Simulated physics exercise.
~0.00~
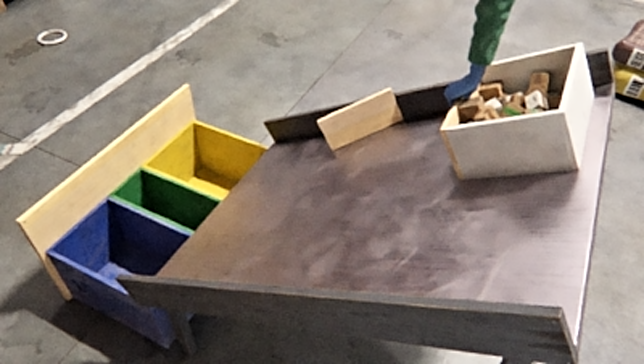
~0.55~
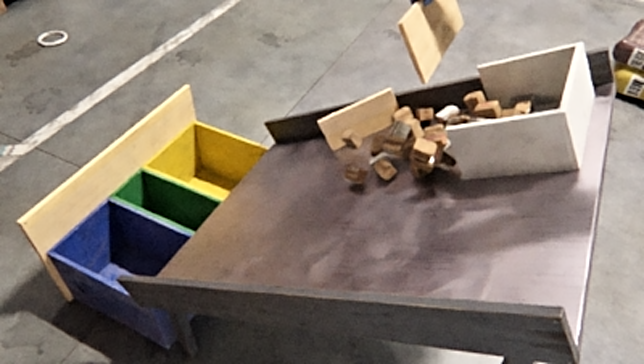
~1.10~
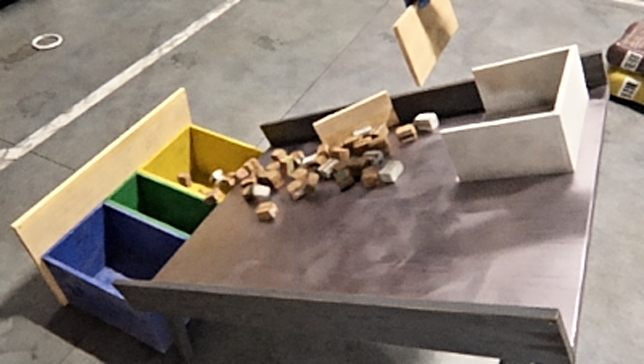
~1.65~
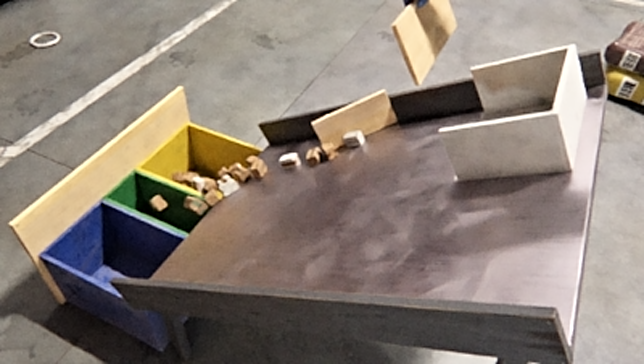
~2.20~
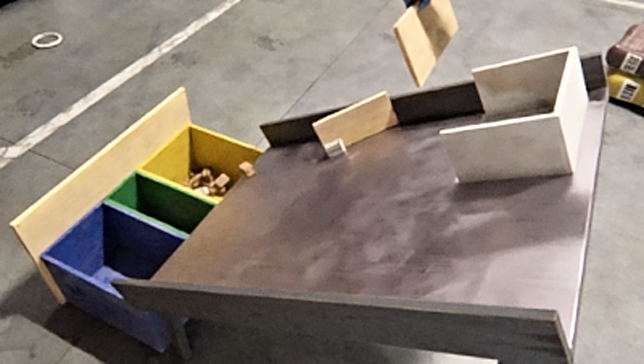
We see a gloved hand lift a wooden gate from a white pen on a tilted table, releasing small wooden blocks that tumble down left past an angled board, most dropping into the yellow bin and some into the green tub, while one stays by the board and the blue tote remains empty.
